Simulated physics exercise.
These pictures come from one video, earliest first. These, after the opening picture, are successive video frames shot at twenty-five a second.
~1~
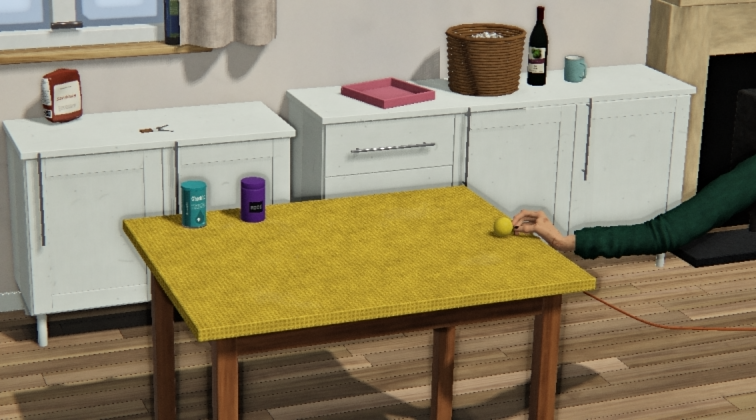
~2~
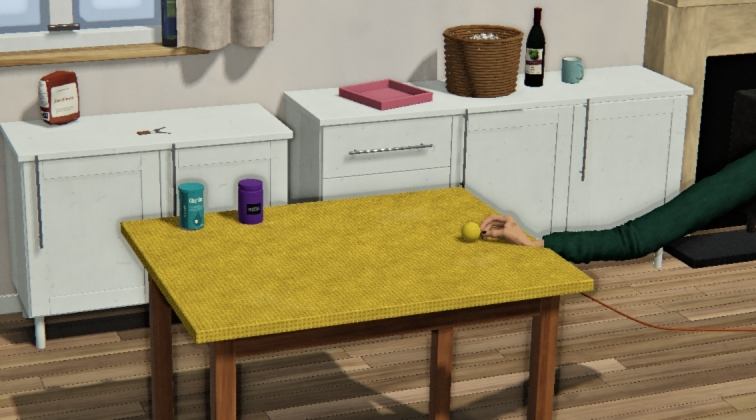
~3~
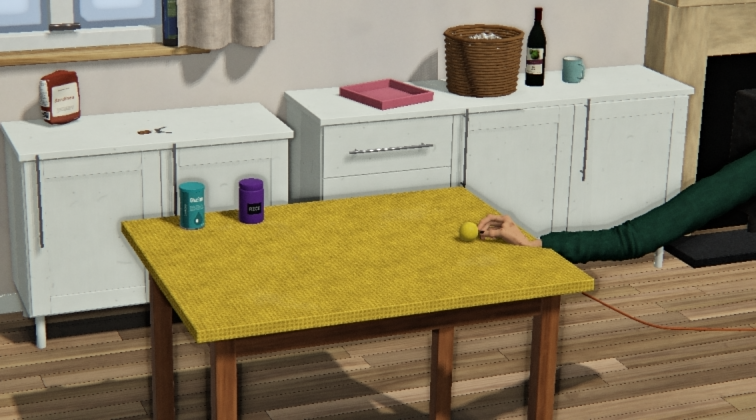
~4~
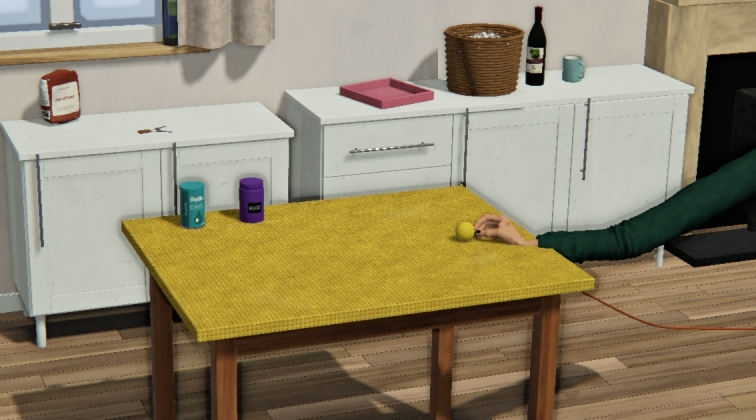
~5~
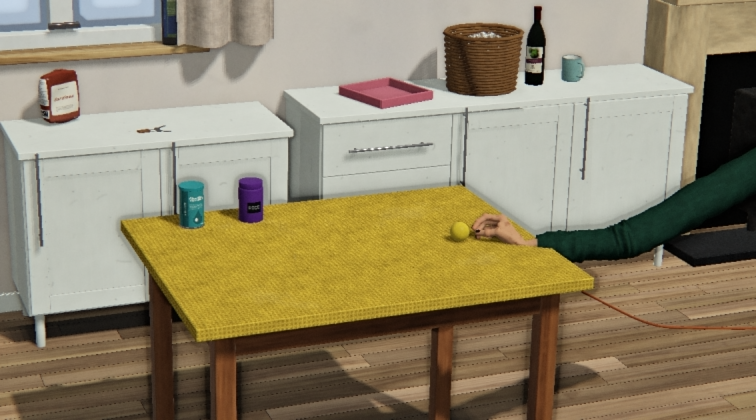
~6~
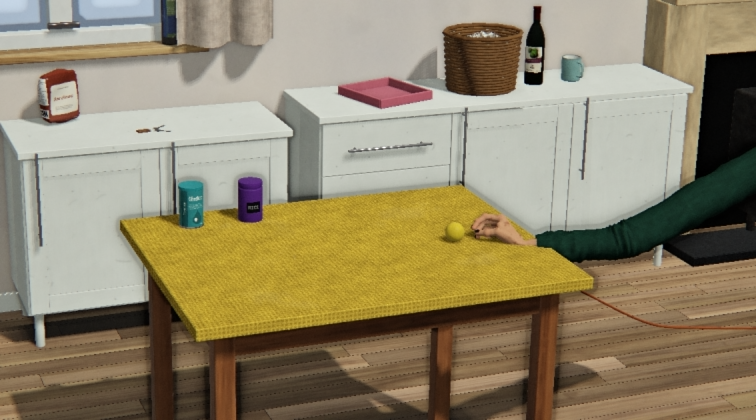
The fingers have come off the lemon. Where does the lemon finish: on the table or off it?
On the table.
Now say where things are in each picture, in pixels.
Under the hand; yellow lemon (503, 227), in the first frame.
Under the hand; yellow lemon (471, 232), in the second frame.
Under the hand; yellow lemon (469, 232), in the third frame.
Yellow lemon (465, 231), in the fourth frame.
Yellow lemon (460, 232), in the fifth frame.
Yellow lemon (455, 232) rolled a little, in the sixth frame.
Then, 0.20 s after the last picture, yellow lemon rolled about its own width near (436, 234).
Then, 0.40 s after the last picture, yellow lemon rolled well along near (421, 236).
At rest, moved from the start, yellow lemon. Seen from the same camera at the end, yellow lemon near (406, 238).
